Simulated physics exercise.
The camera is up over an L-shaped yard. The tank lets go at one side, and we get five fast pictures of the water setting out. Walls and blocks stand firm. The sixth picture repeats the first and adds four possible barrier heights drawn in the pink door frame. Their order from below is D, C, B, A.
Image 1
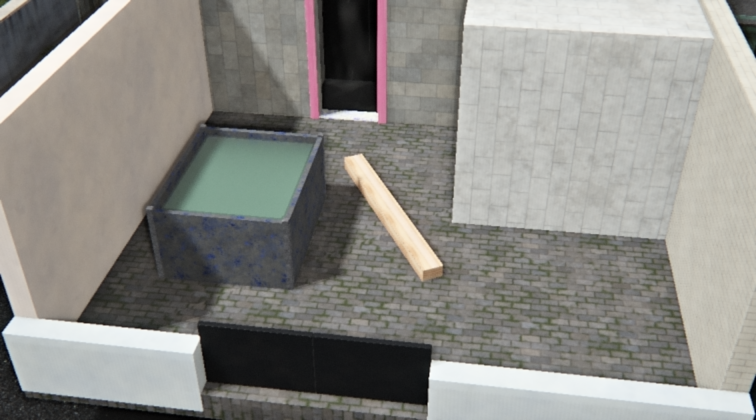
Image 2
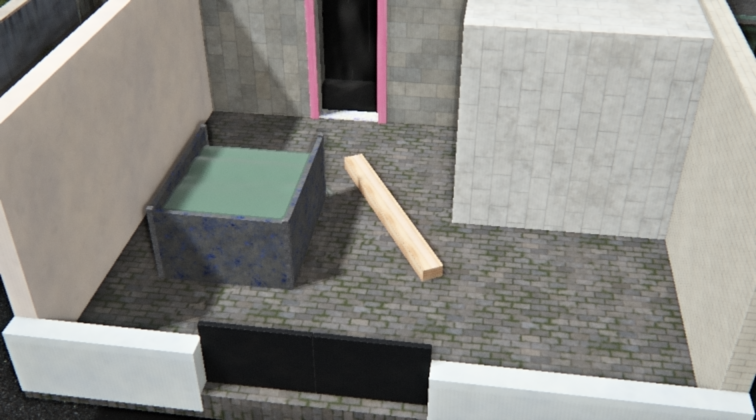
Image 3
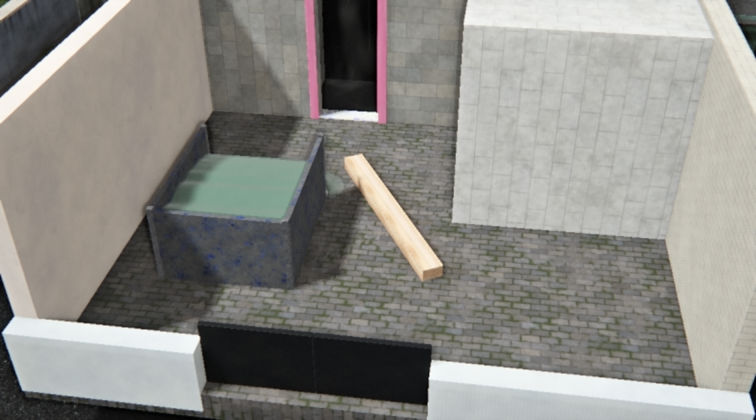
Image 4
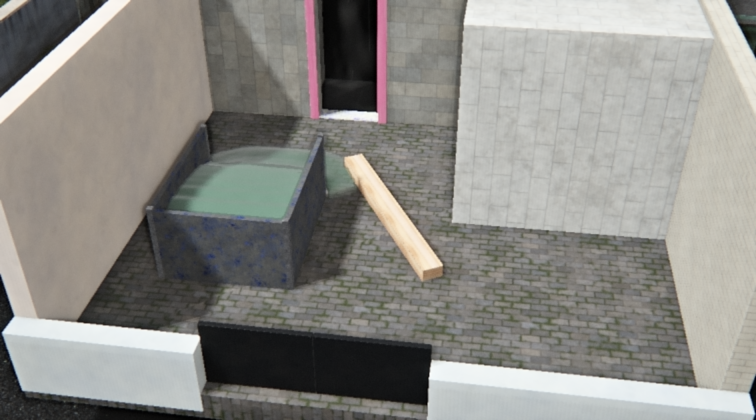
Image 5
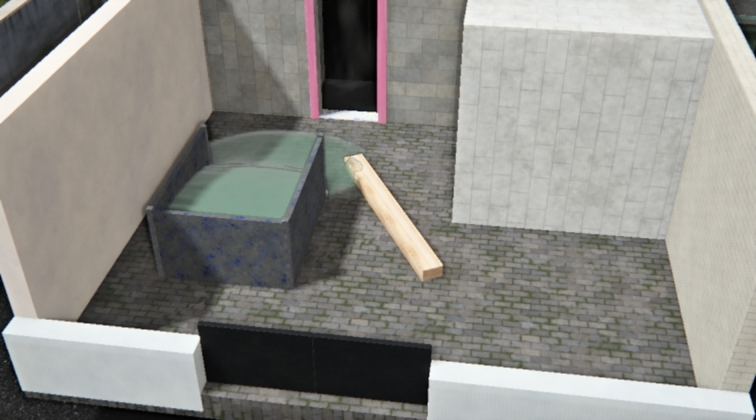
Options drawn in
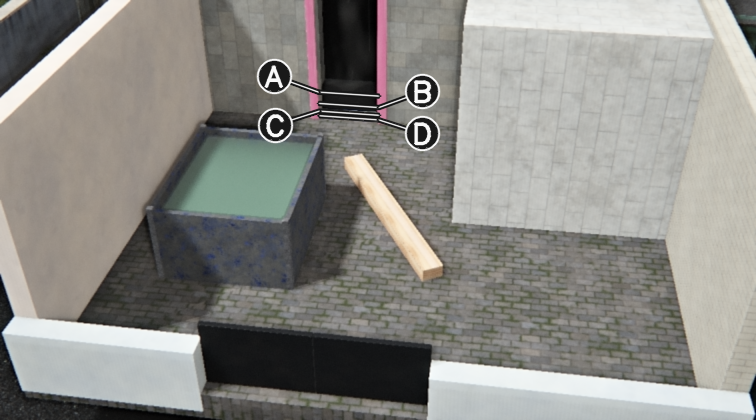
The video shows a walled, paved yard with a pink-framed doorway, a wooden beam and a dark tank of green water; the tank's back side disappears, and water flows out behind it, spreading right across the paving to the beam's far end.
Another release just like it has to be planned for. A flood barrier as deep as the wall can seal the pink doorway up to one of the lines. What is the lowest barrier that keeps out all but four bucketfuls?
The answer is mark A.
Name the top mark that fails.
Mark B.
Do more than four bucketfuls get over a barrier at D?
Yes.
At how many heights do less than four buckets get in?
One.
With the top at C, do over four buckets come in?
Yes, that goes wrong.
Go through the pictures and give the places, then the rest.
In the first frame, water in the tank at rest, its middle at (242, 176); foot of the pink doorway at (349, 120); shut gate at (314, 344).
In the second frame, water covers 2 % of the ground, its front hidden from here.
In the third frame, 4 % of the ground under water, visible out to (339, 185).
In the fourth frame, 9 % of the ground under water, visible out to (343, 159).
In the fifth frame, 13 % of the ground under water, visible out to (338, 139).
In white, A at (348, 94); B at (348, 105); C at (349, 113); D at (349, 117); from the bottom up D, C, B, A.
For mark A, a splash gets over, under a bucket.
For mark B, about 14 bucketfuls get in.
For mark C, dozens of bucketfuls pour in.
For mark D, dozens of bucketfuls pour in.
